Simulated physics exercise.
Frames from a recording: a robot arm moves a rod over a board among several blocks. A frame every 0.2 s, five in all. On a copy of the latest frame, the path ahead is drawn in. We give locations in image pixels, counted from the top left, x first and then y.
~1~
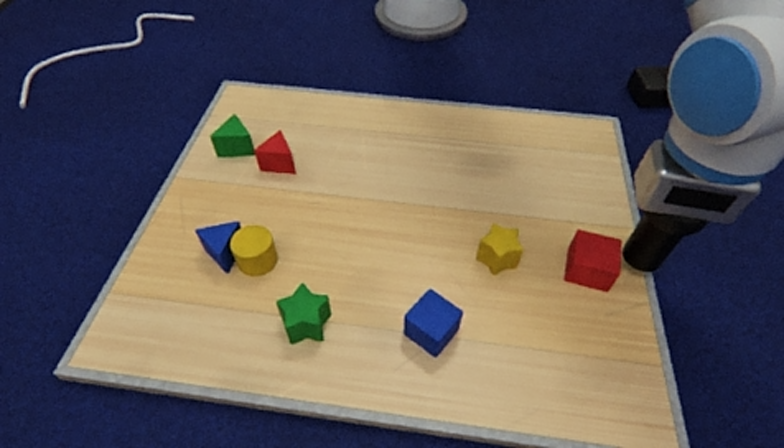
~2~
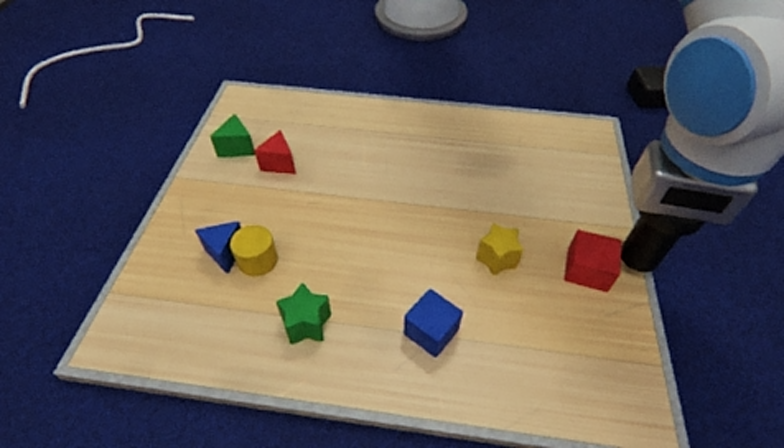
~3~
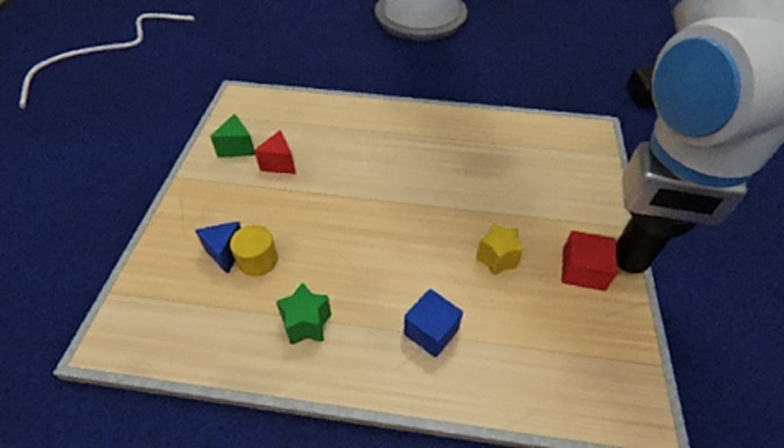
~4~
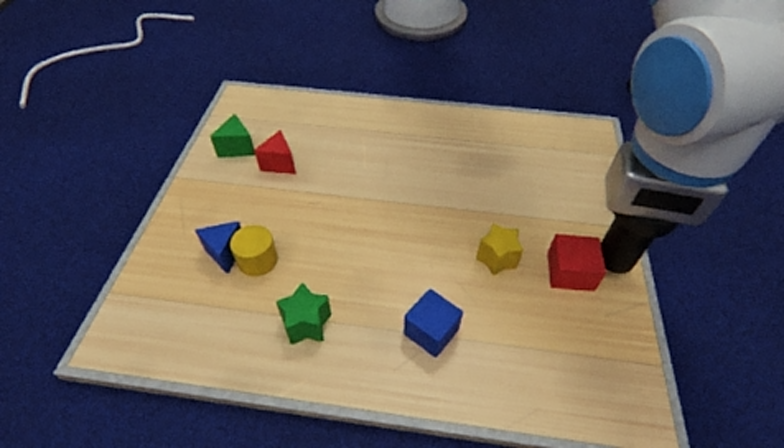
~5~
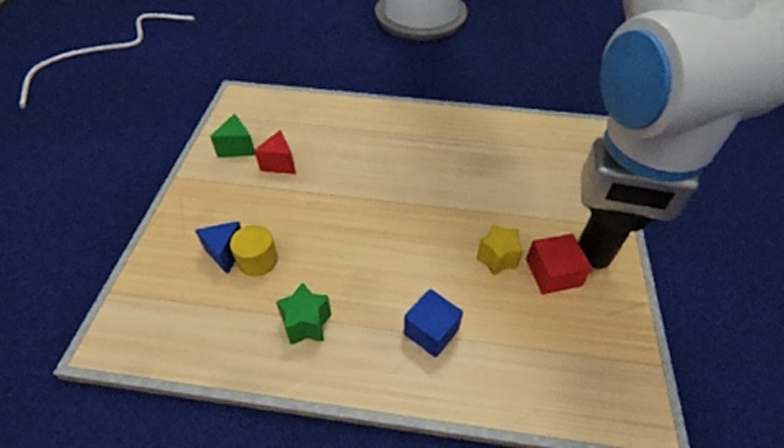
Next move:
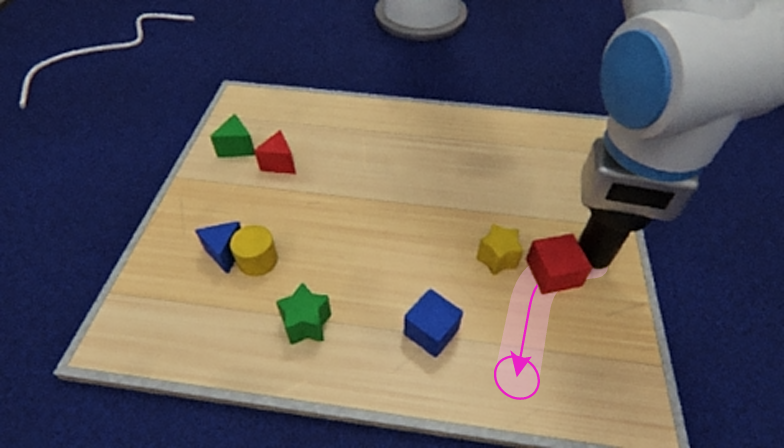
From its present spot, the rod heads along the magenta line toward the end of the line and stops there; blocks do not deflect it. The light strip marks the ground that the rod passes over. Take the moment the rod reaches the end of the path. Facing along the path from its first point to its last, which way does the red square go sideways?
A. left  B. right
B (right)
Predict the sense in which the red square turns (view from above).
It swings round clockwise.
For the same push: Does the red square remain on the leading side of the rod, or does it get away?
My prediction: No longer in front.
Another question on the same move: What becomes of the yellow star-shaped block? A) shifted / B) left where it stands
(A)
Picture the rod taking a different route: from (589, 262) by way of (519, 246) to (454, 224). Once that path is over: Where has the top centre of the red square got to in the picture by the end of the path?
Its top centre is at about (525, 262).
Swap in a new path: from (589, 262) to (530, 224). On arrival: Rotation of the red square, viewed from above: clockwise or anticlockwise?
It rotates counterclockwise.
Drawn move, from (589, 262) via (543, 278) and (527, 323), ending at (517, 377).
On the path given first. One third of the way, rod at (546, 270); yellow star-shaped block at (487, 241), turned 65° clockwise; red square at (514, 273).
Two thirds of the way, rod at (530, 315); yellow star-shaped block at (487, 241), turned 65° clockwise; red square at (490, 288), turned 25° clockwise.
At the end, rod at (520, 370); blue square still; yellow star-shaped block at (487, 241), turned 65° clockwise; red square at (490, 289), turned 30° clockwise.
